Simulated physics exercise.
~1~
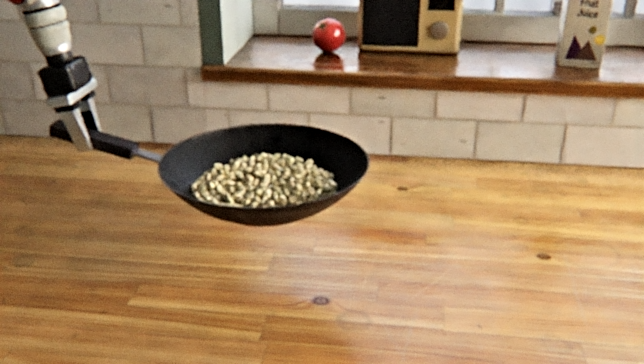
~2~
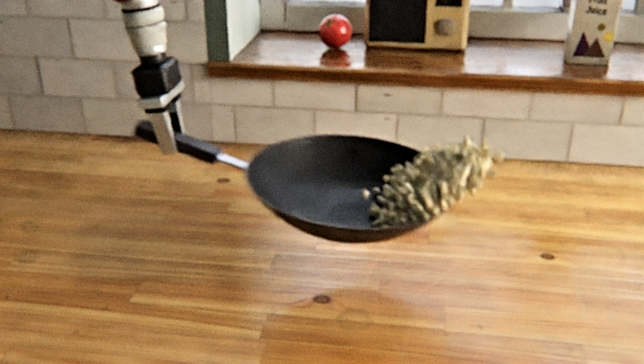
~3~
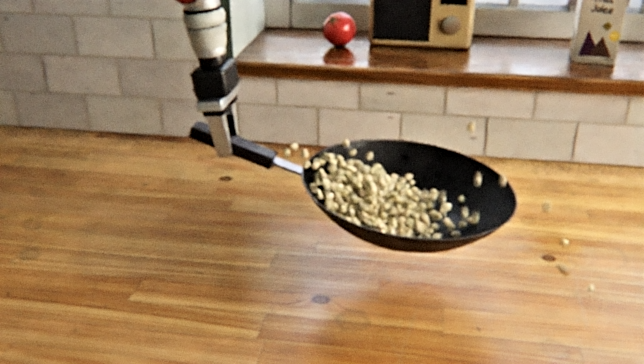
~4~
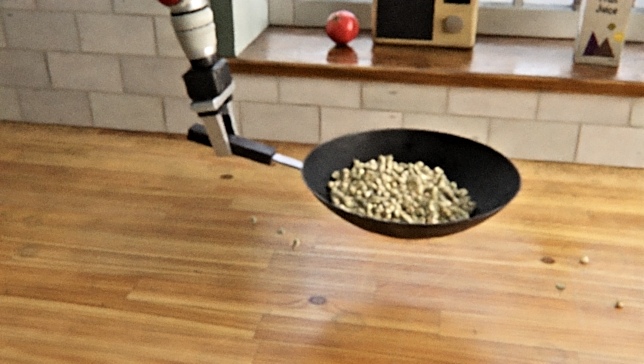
A robot arm swung a black wok of pale dried beans to the right above a wooden counter, tossing them up against the far rim, and they tumbled back into the pan, with nearly all inside at the end and a few scattered below.
